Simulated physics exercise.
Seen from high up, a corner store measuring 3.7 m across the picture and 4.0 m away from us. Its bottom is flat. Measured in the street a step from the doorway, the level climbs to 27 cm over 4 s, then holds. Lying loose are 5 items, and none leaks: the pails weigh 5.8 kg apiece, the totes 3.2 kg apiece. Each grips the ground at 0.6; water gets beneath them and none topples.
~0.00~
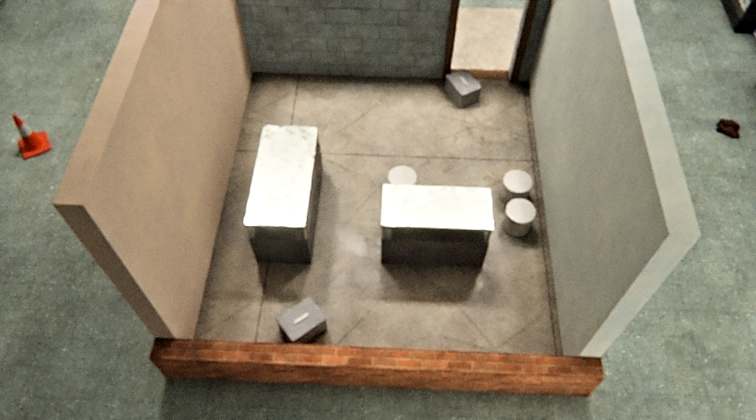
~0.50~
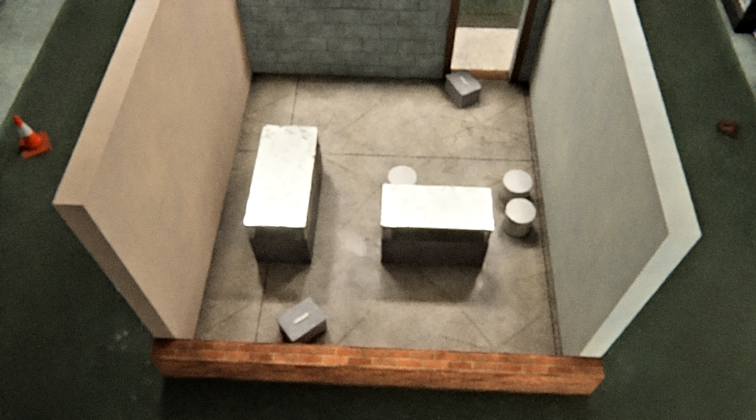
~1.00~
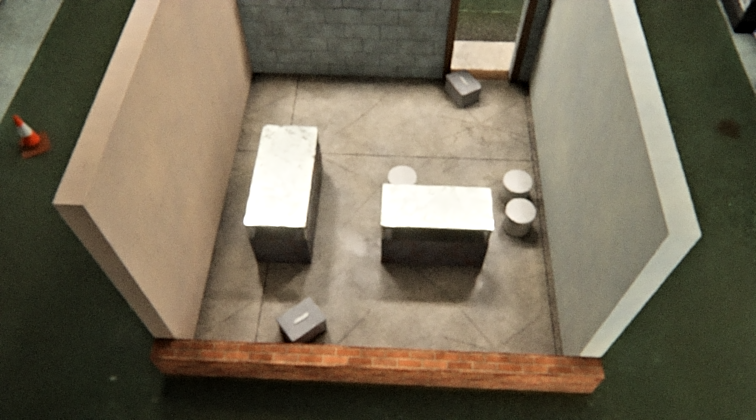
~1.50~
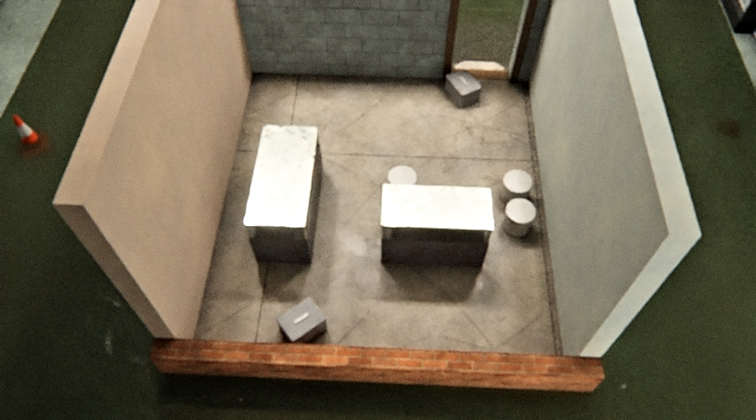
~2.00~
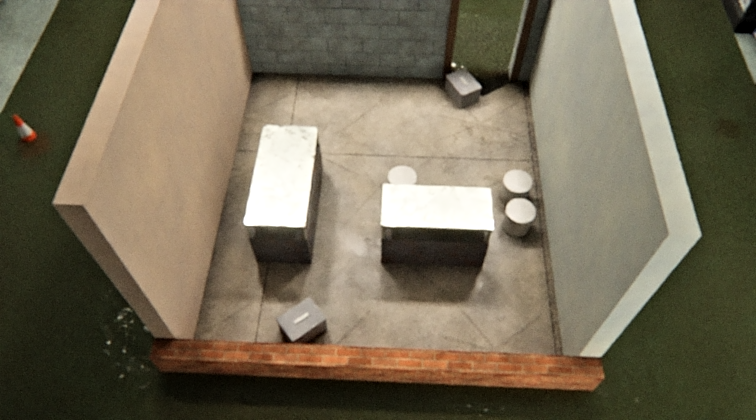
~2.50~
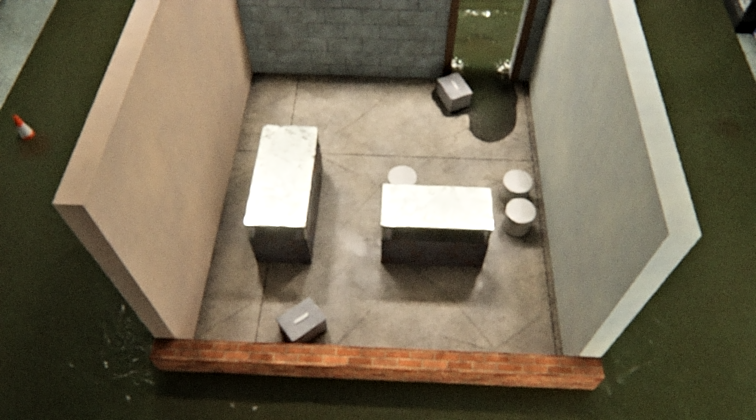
Dark water spreads around a small room, then enters the doorway and nudges a gray box.
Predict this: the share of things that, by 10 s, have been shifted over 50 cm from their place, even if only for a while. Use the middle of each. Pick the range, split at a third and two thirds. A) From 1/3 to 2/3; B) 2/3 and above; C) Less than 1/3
Answer: B.
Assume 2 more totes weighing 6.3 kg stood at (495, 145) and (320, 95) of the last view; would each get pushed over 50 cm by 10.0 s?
Order as asked: Farther and not as far.
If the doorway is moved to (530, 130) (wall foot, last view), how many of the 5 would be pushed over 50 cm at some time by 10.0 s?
Then the count would be 3.
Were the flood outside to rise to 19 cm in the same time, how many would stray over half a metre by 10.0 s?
Count: 5.
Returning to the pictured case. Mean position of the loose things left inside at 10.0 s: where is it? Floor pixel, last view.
(327, 215).
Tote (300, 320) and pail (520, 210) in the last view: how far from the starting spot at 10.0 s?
They sit 200 cm and 300 cm away, in the order given.
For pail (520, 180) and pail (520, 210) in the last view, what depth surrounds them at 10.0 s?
Depth approx. 7 cm / 13 cm.
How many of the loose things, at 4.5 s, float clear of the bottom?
That would be 0 of them.
After 3.5 s 1 of 5 are over 50 cm from their spots; 0 afloat.
After 4.5 s 1 of 5 are over 50 cm from their spots; 0 afloat.
After 7.0 s 4 of 5 are over 50 cm from their spots; 3 afloat.
After 10.0 s 5 of 5 are over 50 cm from their spots, and 5 have been at some point; 4 afloat.
